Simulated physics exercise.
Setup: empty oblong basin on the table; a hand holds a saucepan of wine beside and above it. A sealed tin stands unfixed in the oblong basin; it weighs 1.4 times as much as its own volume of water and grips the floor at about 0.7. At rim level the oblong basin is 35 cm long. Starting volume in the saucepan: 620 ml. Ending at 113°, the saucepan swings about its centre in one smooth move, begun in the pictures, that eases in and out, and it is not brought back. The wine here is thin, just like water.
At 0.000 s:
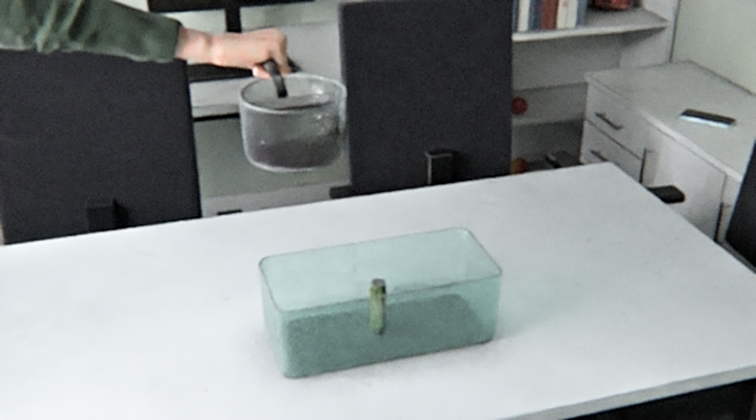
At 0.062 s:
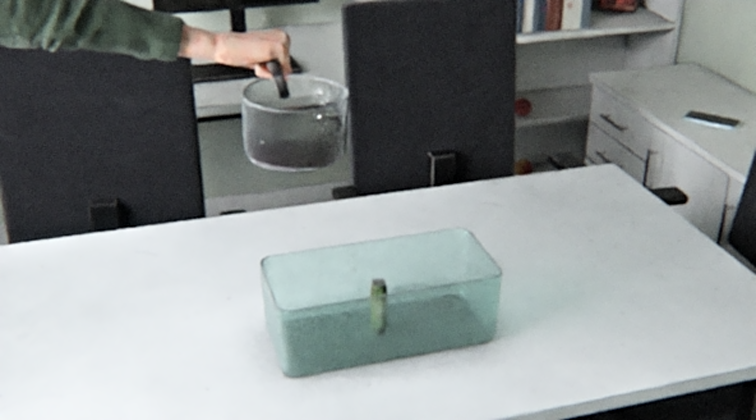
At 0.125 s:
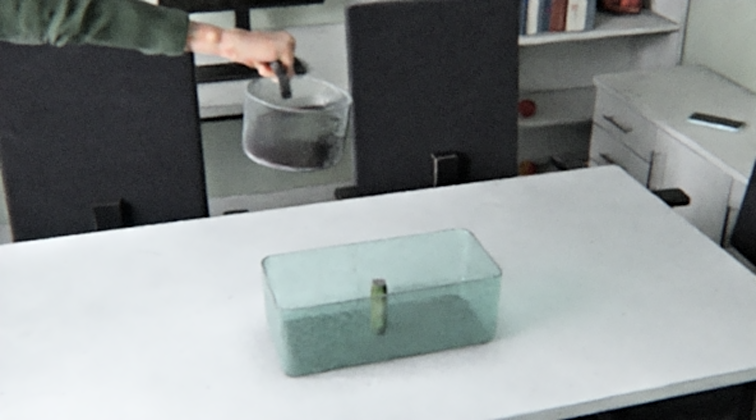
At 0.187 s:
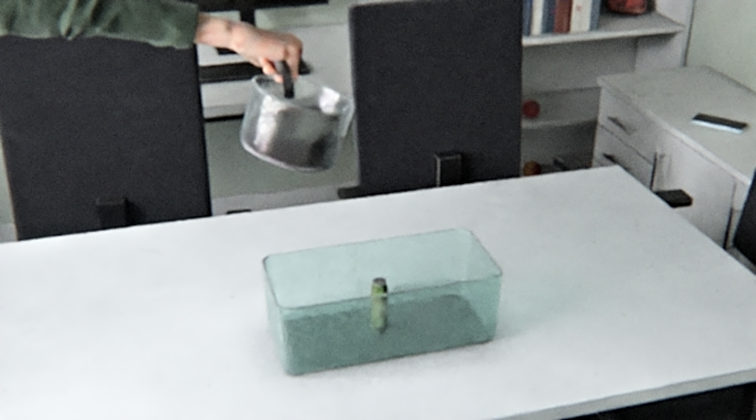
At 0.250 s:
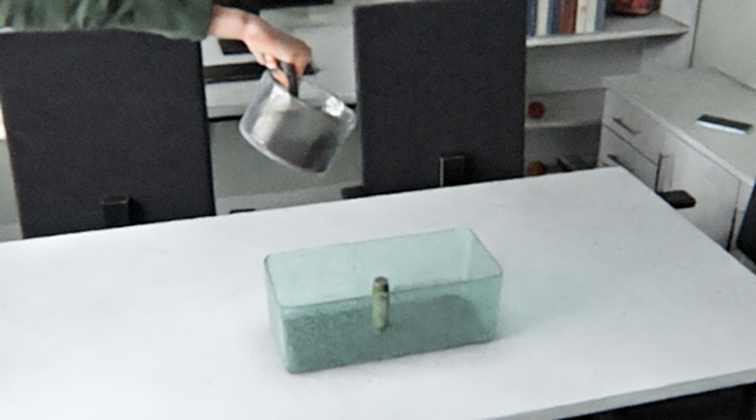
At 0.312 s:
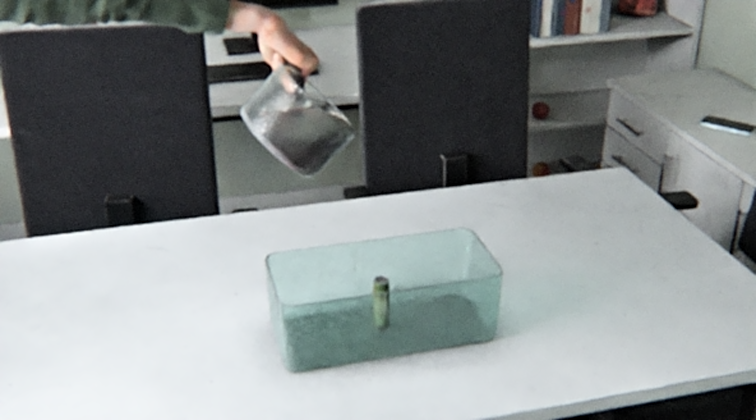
At a white table with dark chairs behind it, a hand held a clear pan of liquid above an oblong greenish basin, then steadily tilted it further and further to the right.
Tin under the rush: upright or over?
It overturns.
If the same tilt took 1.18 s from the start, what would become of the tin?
The tin tumbles.
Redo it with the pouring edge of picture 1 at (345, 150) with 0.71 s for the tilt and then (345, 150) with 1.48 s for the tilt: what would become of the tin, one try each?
The tin overturns the first time and stays vertical the second time.
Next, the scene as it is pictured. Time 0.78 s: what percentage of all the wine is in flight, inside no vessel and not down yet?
Around 18 per cent of the liquid is in flight.
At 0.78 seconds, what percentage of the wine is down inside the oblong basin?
Around 76 per cent of the whole.
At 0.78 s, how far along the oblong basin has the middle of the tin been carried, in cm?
Reading: Roughly 0 cm.
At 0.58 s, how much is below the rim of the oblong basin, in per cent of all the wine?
Fraction in basin: Approx. 8%.
After 0.58 s the tilt is 104° and 31 per cent is still to pour; the tin stands where it began.
After 0.78 s the tilt is 113° and 6 per cent is still to pour; the tin stands where it began.
After 0.99 s the tilt is 113° and 0 per cent is still to pour; the tin leans 22°.
After 1.21 s the tilt is 113° and 0 per cent is still to pour; the tin lies on its side.
In the end the tin lies on its side.
